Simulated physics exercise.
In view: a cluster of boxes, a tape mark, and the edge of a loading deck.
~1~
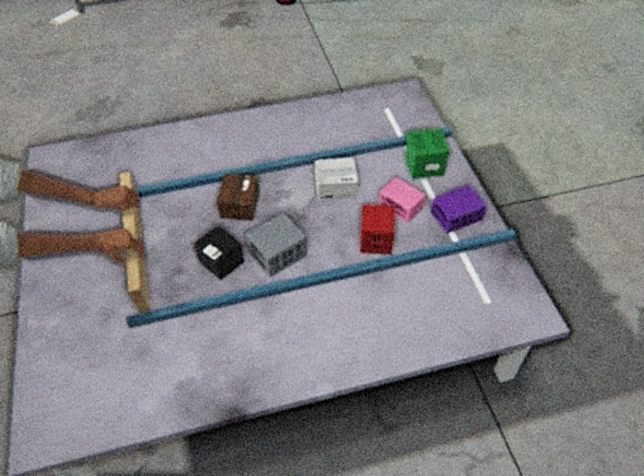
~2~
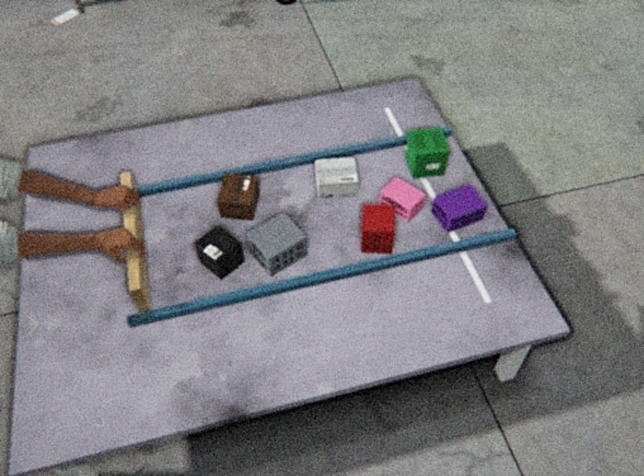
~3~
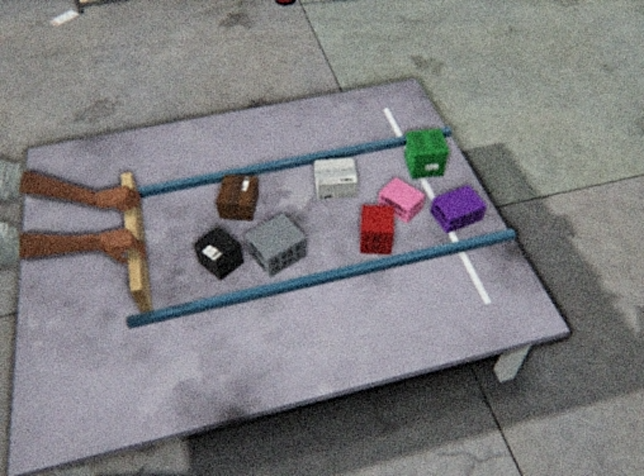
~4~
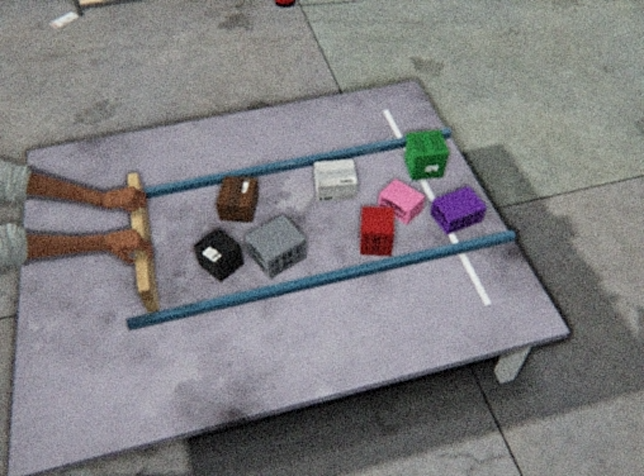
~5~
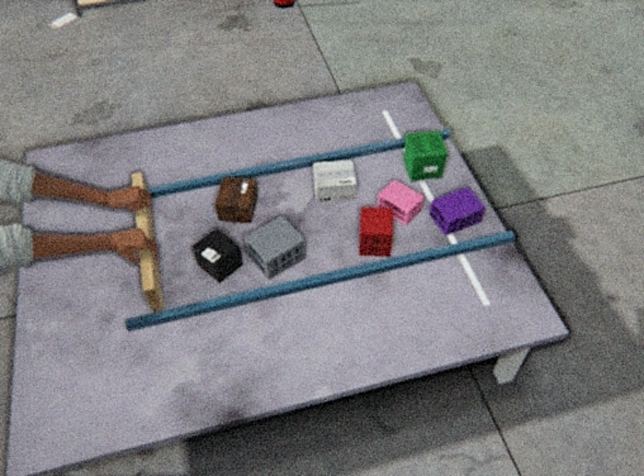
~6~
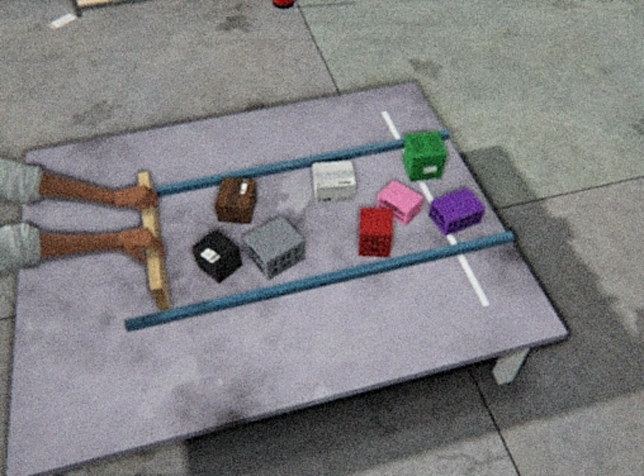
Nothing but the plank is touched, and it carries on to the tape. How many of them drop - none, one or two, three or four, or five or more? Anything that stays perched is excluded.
The tally of those that come down is above two and below five.
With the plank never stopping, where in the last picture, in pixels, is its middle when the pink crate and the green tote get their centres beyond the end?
I'd put it close to (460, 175), and close to (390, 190) for the other one.
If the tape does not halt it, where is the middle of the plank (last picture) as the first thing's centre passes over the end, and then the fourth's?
First roughly (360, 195), later roughly (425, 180).
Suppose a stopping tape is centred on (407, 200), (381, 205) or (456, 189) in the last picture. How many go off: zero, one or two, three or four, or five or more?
3 or 4; one or two; at least five.
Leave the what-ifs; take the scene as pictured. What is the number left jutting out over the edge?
The total here is 2.
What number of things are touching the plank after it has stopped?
Count recorded: 3.
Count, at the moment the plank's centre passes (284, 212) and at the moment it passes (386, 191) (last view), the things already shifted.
4, then 8.
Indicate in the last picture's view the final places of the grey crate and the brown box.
Near (492, 202) and (430, 158).
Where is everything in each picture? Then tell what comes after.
The first picture shows purple crate (458, 209); green tote (426, 155); pink crate (402, 200); plank (135, 240); tape (431, 193).
The second picture shows green tote (427, 154); white parcel (337, 178).
The third picture shows pink crate (401, 200); red crate (377, 230).
The fourth picture shows purple crate (458, 211); grey crate (277, 247).
The fifth picture shows green tote (424, 157); plank (148, 240).
The sixth picture shows purple crate (456, 212); green tote (424, 158); pink crate (400, 203); plank (154, 240); tape (428, 195).
Early on, none off yet; purple crate at rest near (456, 212); green tote at rest near (424, 158); pink crate at rest near (400, 203).
A while later, none off yet; purple crate at rest near (456, 212); green tote at rest near (424, 158); pink crate travelled a little near (405, 200).
Further along, none off yet; purple crate leaning well over near (510, 207); green tote travelled about its own width near (452, 151); pink crate travelled a little near (411, 193).
Finally, the number that fall off is three or four; lost, red crate, green tote and purple crate.
